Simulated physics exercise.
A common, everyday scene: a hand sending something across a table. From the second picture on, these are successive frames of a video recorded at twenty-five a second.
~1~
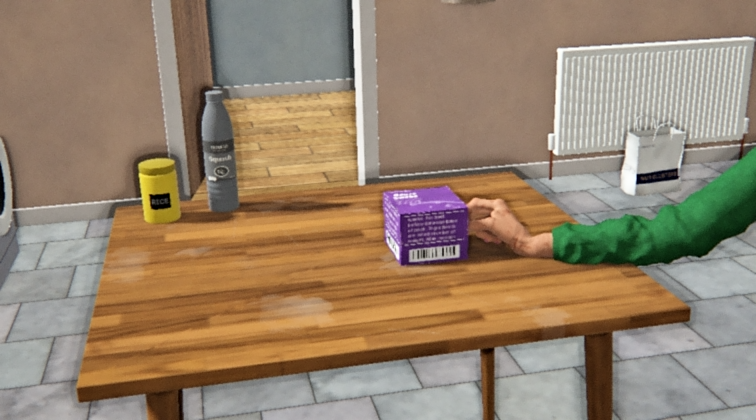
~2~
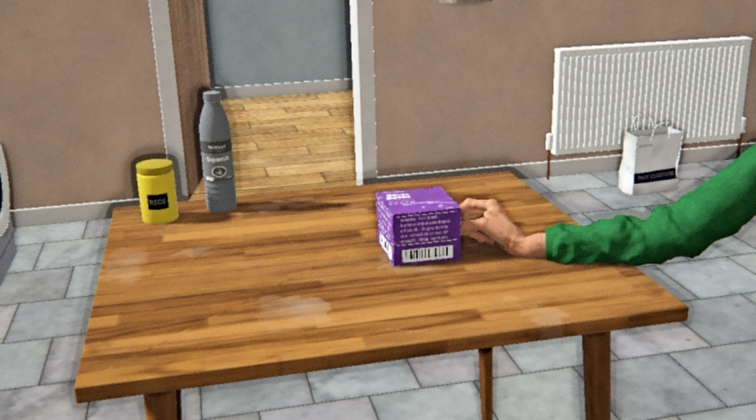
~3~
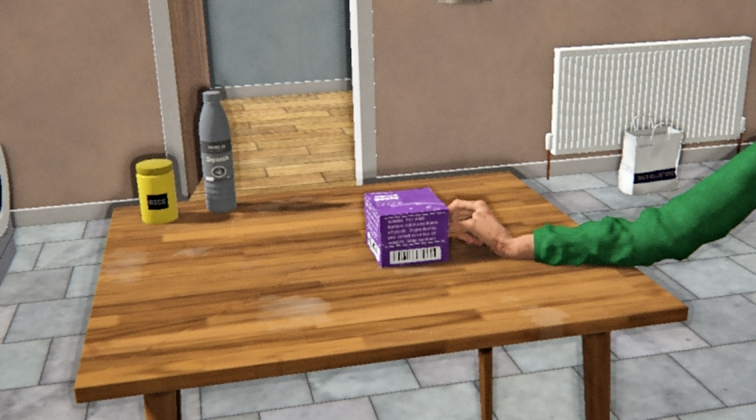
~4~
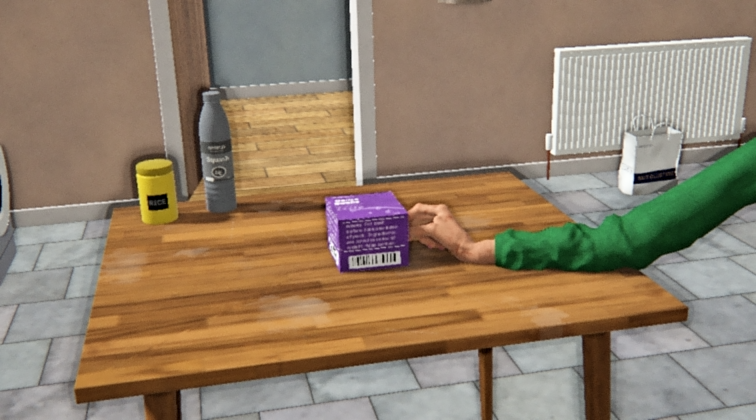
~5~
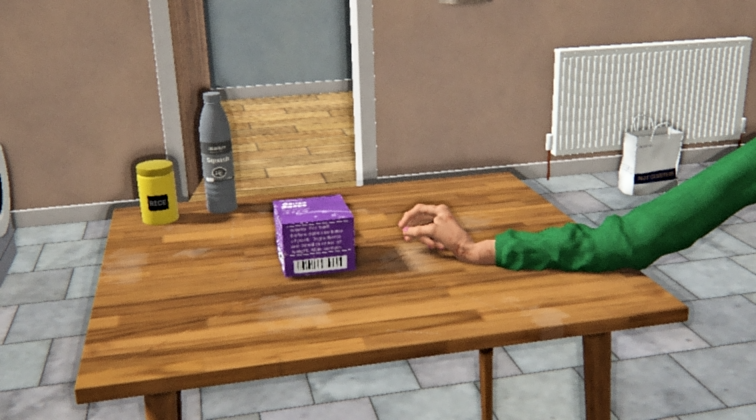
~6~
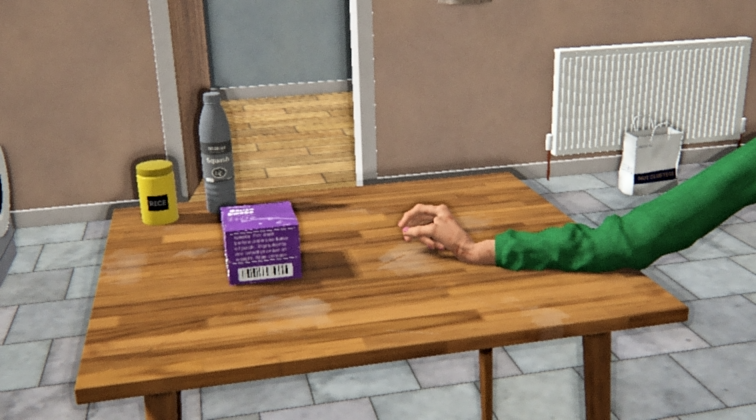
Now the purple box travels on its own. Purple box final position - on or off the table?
Ends up off it.
Then, 0.20 s later than the last frame, purple box now off the table.
Then, 0.50 s later than the last frame, things are still on the move.
When it is over, off the table, purple box.
